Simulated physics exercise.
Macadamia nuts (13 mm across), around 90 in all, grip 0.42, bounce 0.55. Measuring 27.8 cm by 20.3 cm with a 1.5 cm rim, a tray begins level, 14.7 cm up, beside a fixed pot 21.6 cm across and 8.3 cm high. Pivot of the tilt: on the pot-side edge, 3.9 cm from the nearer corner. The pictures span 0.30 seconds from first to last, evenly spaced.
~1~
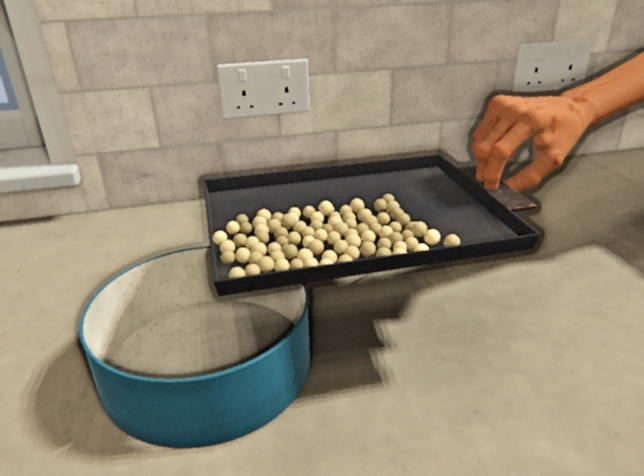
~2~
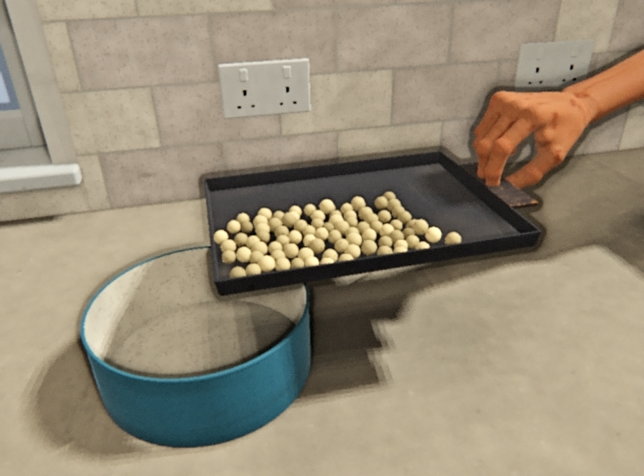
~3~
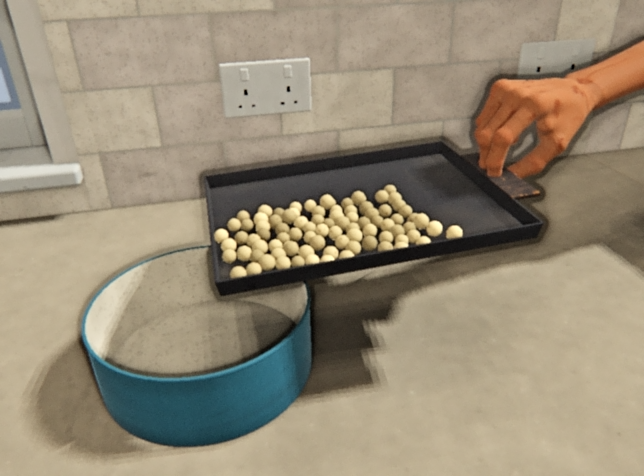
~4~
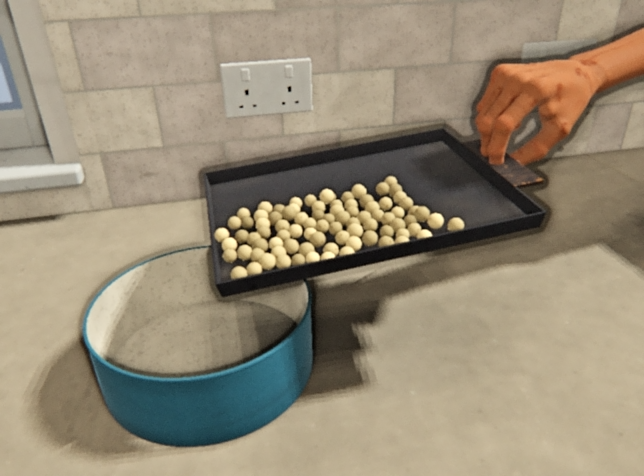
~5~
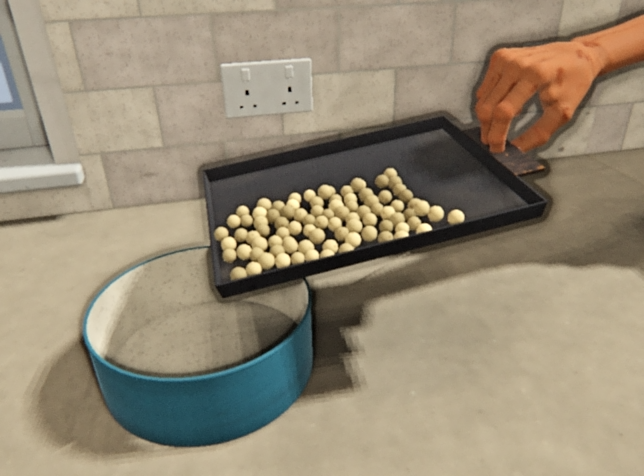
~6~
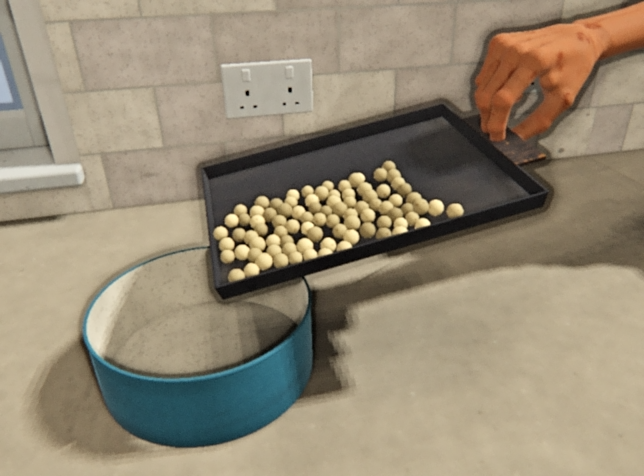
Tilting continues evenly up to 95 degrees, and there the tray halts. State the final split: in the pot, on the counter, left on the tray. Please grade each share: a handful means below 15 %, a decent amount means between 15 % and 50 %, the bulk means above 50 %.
Pot: The bulk, counter: A decent amount, tray: A handful.
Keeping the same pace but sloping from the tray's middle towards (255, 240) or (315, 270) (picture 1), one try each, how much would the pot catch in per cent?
Around 90 % for the first direction, around 35 % for the second.
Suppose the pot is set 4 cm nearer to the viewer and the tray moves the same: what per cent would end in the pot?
Then about 100 per cent.
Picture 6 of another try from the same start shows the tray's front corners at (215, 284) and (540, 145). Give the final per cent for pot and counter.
Split: Pot = 85, counter = 15.
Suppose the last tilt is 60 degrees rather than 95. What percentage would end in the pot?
I'd put it at close to 0 per cent.
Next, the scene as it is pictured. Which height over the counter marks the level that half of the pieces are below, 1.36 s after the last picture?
The halfway mark is near 20 cm.
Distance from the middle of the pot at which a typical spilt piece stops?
Some 28 cm, give or take.
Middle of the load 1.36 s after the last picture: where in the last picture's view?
(233, 211), roughly.
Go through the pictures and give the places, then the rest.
Tray tilt 0 degrees, front corners at (217, 279) and (535, 233); middle of the pieces at (321, 236); pot at (198, 301), in the first picture.
Tray tilt 1 degrees, front corners at (218, 279) and (537, 230); middle of the pieces at (321, 234), in the second picture.
Tray tilt 3 degrees, front corners at (218, 280) and (539, 222); middle of the pieces at (322, 231), in the third picture.
Tray tilt 6 degrees, front corners at (219, 281) and (542, 211), lowest corner left front; middle of the pieces at (322, 226), in the fourth picture.
Tray tilt 9 degrees, front corners at (219, 283) and (543, 201), lowest corner left front; middle of the pieces at (321, 223), in the fifth picture.
Tray tilt 11 degrees, front corners at (218, 285) and (544, 191), lowest corner left front; middle of the pieces at (319, 220); pot at (201, 301), in the sixth picture.
Then, 0.82 s after the last picture, tilt 51 degrees; the tray holds 100 %, the pot 0 %.
Then, 1.36 s after the last picture, tilt 76 degrees; the tray holds 100 %, the pot 0 %.
Then, 1.96 s after the last picture, tilt 95 degrees; the tray holds 10 %, the pot 60 %.
In the end, pot 75 %, counter 25 %, tray 0 %.
